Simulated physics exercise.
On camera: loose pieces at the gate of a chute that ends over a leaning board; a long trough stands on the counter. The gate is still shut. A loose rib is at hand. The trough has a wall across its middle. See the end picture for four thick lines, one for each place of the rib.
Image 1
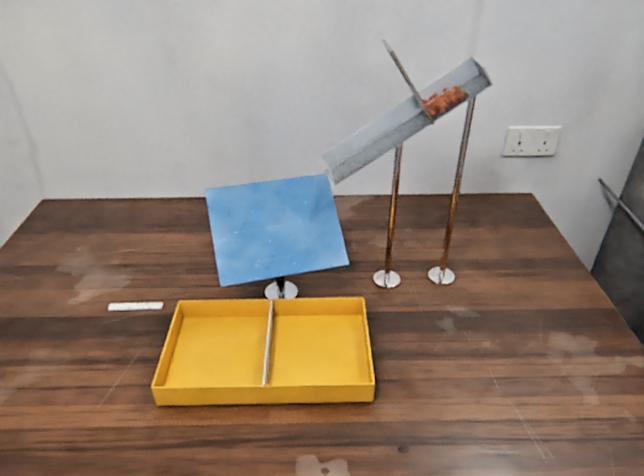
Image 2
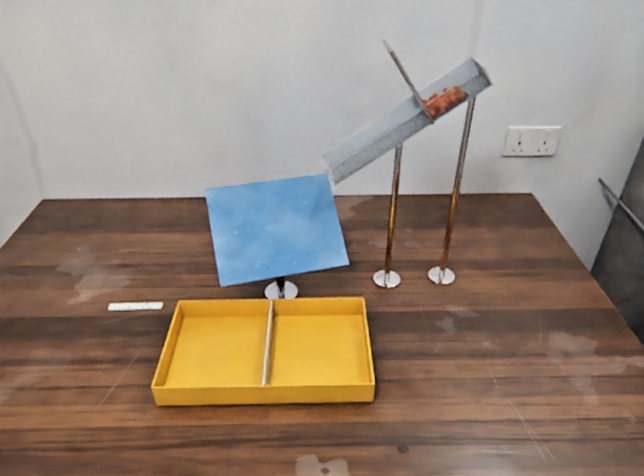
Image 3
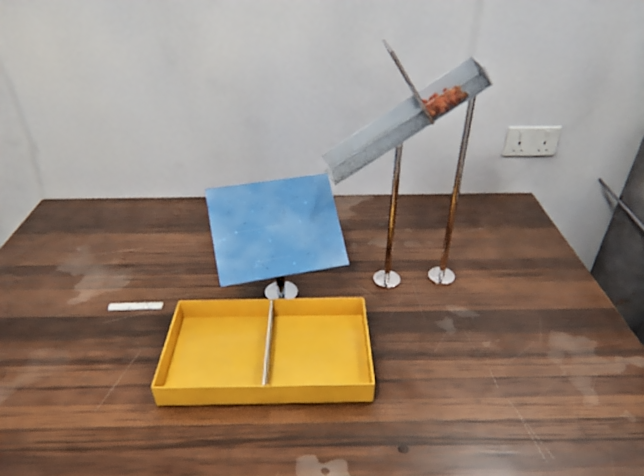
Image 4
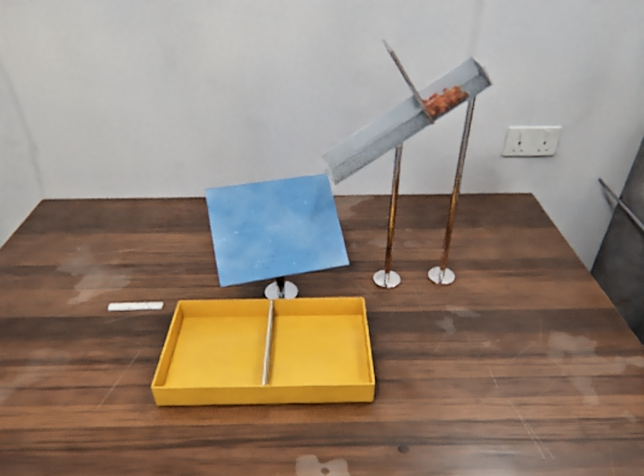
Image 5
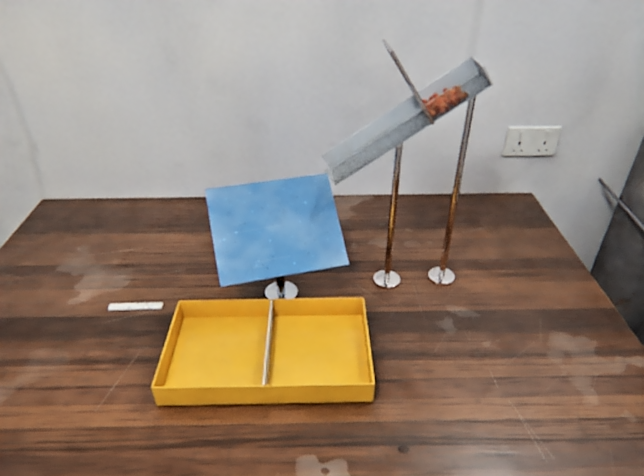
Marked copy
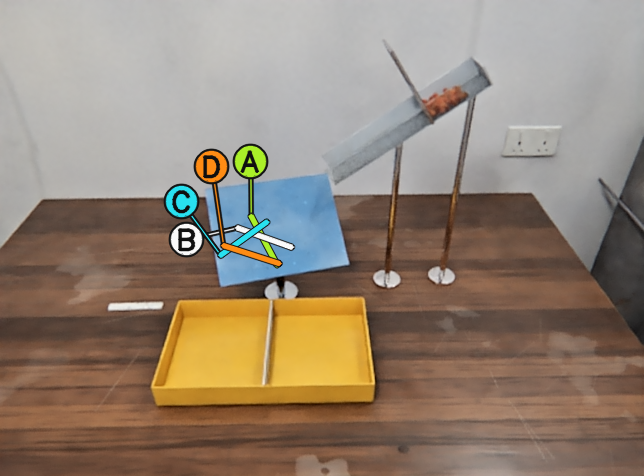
Nothing moves, and the camera holds still, looking slightly down on a brown wooden counter against a pale grey wall. Reddish-orange pieces sit behind a thin rod on a grey chute at upper right, which slopes down to the left on two brown posts. Its lower end is by a tilted blue board near the centre, behind a yellow trough with a middle wall, while a small white strip lies at left.
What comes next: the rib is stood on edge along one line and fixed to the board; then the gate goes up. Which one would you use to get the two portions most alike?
The answer is line C.
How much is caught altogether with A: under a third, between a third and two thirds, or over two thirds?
Over two thirds.
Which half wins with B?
The right half.
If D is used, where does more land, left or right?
The right half.
On the marked copy, line A from (251, 216) to (277, 264); line B from (237, 227) to (291, 247); line C from (266, 222) to (220, 255); line D from (223, 245) to (279, 263).
If A is chosen, of what is caught, only a few in the left half, all but a few in the right.
If B is chosen, of what is caught, only a few in the left half, all but a few in the right.
If C is chosen, of what is caught, close to half in the left half, close to half in the right.
If D is chosen, of what is caught, none at all in the left half, the whole lot in the right.
